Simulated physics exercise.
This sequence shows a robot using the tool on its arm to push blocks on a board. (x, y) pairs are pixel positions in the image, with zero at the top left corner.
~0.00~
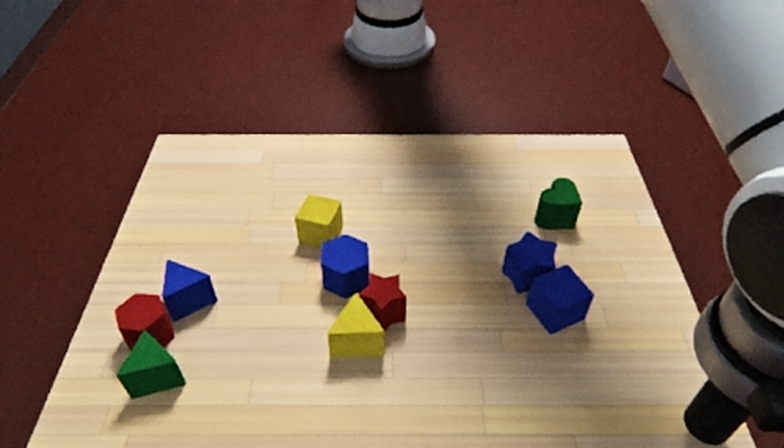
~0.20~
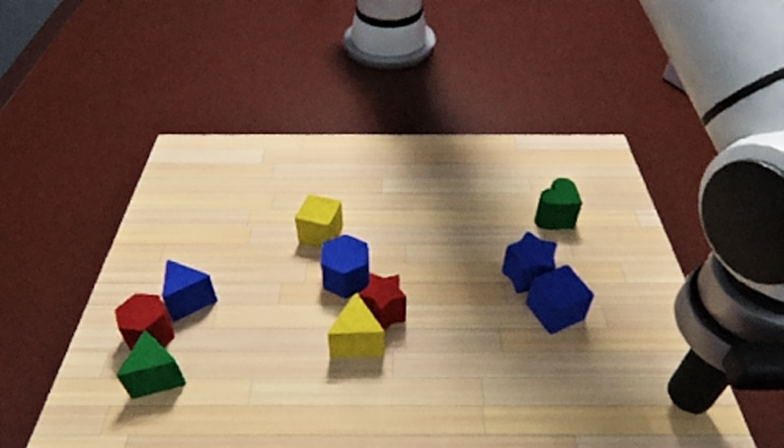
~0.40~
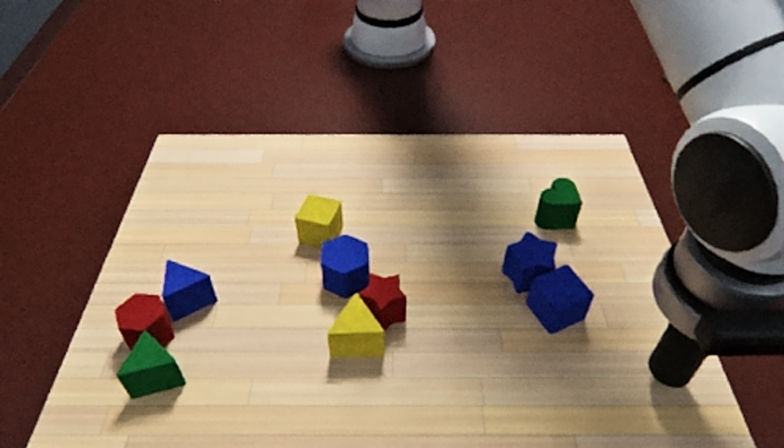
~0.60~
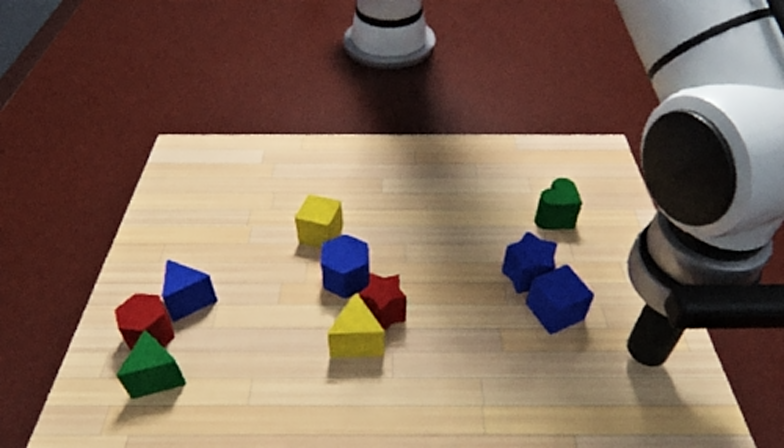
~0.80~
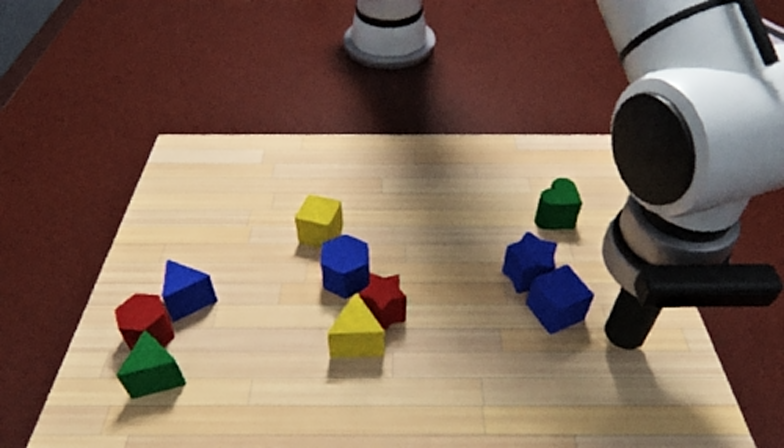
At the start, a robot arm holds its dark tool near the lower right corner of a wooden board scattered with coloured blocks. The arm then moves the tool left and up the board, closer to the blue cube beside the blue star, while all the blocks stay still.
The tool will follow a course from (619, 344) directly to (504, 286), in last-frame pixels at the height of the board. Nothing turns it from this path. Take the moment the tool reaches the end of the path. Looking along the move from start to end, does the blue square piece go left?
The answer is yes.
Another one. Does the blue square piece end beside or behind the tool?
I expect not.
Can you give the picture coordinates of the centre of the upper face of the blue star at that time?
Near (493, 227).
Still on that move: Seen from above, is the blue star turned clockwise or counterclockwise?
Watching from overhead, you'd notice the blue star rotating clockwise.
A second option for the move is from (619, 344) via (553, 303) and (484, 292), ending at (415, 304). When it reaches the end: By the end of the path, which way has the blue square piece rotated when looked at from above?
Watching from overhead, you'd notice the blue square piece rotating counter-clockwise.
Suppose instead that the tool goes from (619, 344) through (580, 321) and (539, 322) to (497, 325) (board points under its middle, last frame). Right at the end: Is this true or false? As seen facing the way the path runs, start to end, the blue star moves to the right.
Verdict: True.
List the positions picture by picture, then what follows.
In the first frame, lower end of the tool at (706, 424), tops of blocks, blue star at (534, 251), blue square piece at (563, 286).
In the second frame, tool at (689, 395), blocks as before.
In the third frame, tool at (669, 369), blocks as before.
In the fourth frame, tool at (647, 349), blocks as before.
In the fifth frame, tool at (624, 333), blue star at (534, 251), blue square piece at (563, 286).
What follows on the original path. One third of the way, tool at (583, 313); blue star at (521, 242); blue square piece at (548, 278), turned 15° anticlockwise.
Two thirds of the way, tool at (543, 293); blue star at (498, 230), turned 75° clockwise; blue square piece at (507, 265), turned 35° anticlockwise.
At the end, tool at (507, 274); blue star at (493, 227), turned 95° clockwise; blue square piece at (469, 253), turned 50° anticlockwise.
